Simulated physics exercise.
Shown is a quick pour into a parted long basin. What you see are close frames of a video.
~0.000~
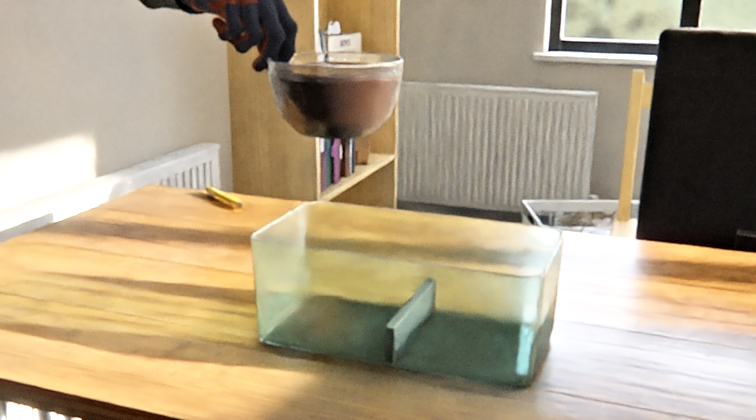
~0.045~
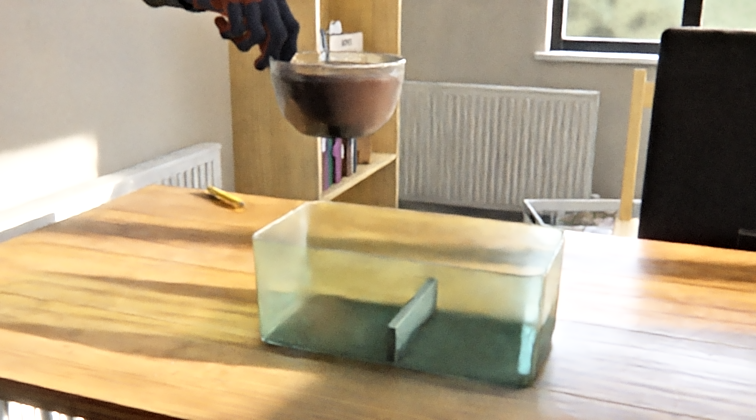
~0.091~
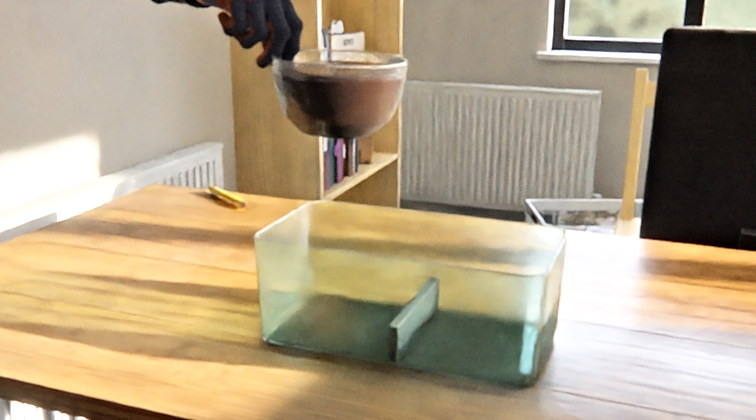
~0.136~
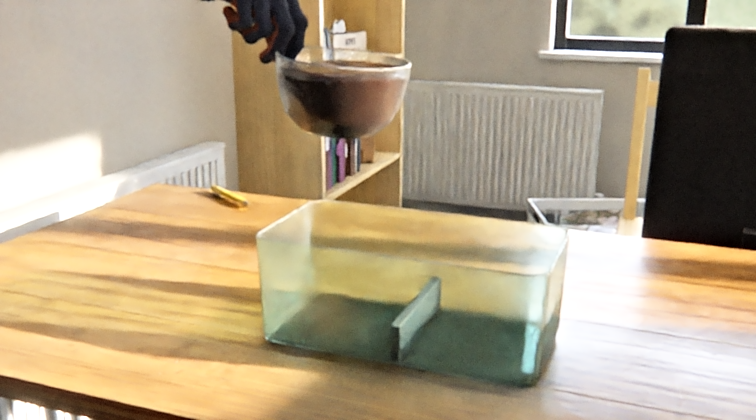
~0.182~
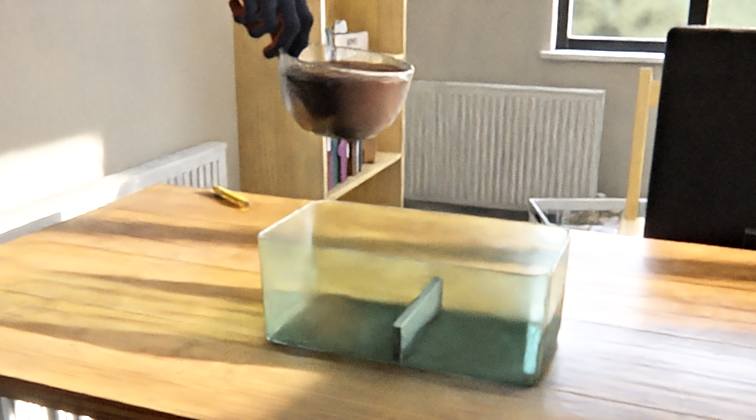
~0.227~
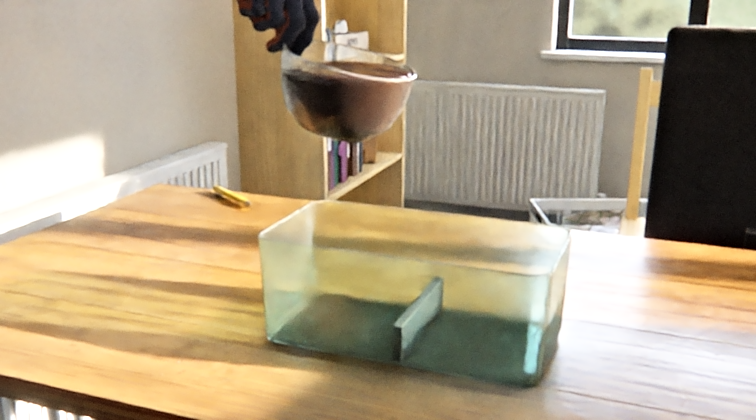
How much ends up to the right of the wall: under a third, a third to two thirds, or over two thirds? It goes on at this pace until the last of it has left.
The share right of the wall will be large, beyond two thirds.
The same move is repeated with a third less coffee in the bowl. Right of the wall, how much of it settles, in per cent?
Close to 90 per cent, more or less.
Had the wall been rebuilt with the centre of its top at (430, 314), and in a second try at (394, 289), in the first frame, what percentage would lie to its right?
65 % then 95 %, approximately.
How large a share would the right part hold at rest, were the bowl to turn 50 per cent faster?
I'd estimate some 85 percent.
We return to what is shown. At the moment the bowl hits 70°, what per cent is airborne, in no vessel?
That works out near 35 percent.
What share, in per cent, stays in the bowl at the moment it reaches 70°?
Looks like roughly 50 percent is still held.
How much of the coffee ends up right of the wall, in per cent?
Around 90 percent.
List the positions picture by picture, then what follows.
In the first frame, tilt 0°; pouring edge (398, 64); surface from (281, 67) to (397, 72); the long basin's rim runs from (280, 220) to (554, 254); the wall's top is at (413, 302).
In the second frame, tilt 1°; pouring edge (400, 64); surface from (282, 66) to (399, 73).
In the third frame, tilt 2°; pouring edge (402, 66); surface from (285, 65) to (401, 74).
In the fourth frame, tilt 5°; pouring edge (406, 69); surface from (288, 64) to (404, 74).
In the fifth frame, tilt 9°; pouring edge (409, 74); surface from (291, 64) to (408, 75).
In the sixth frame, tilt 14°; pouring edge (411, 80); surface from (293, 65) to (411, 76).
A moment on, the bowl is tipped part way and 49 per cent is still to pour, 0 is left of the wall and 14 right of it.
Next, the bowl is tipped on its side and 6 per cent is still to pour, 4 is left of the wall and 79 right of it.
Then the bowl is tipped right over and 0 per cent is still to pour, 10 is left of the wall and 89 right of it.
Later the bowl is tipped right over and 0 per cent is still to pour, 11 is left of the wall and 89 right of it.
Finally, 11 per cent lies left of the wall, 89 right of it and 1 outside.
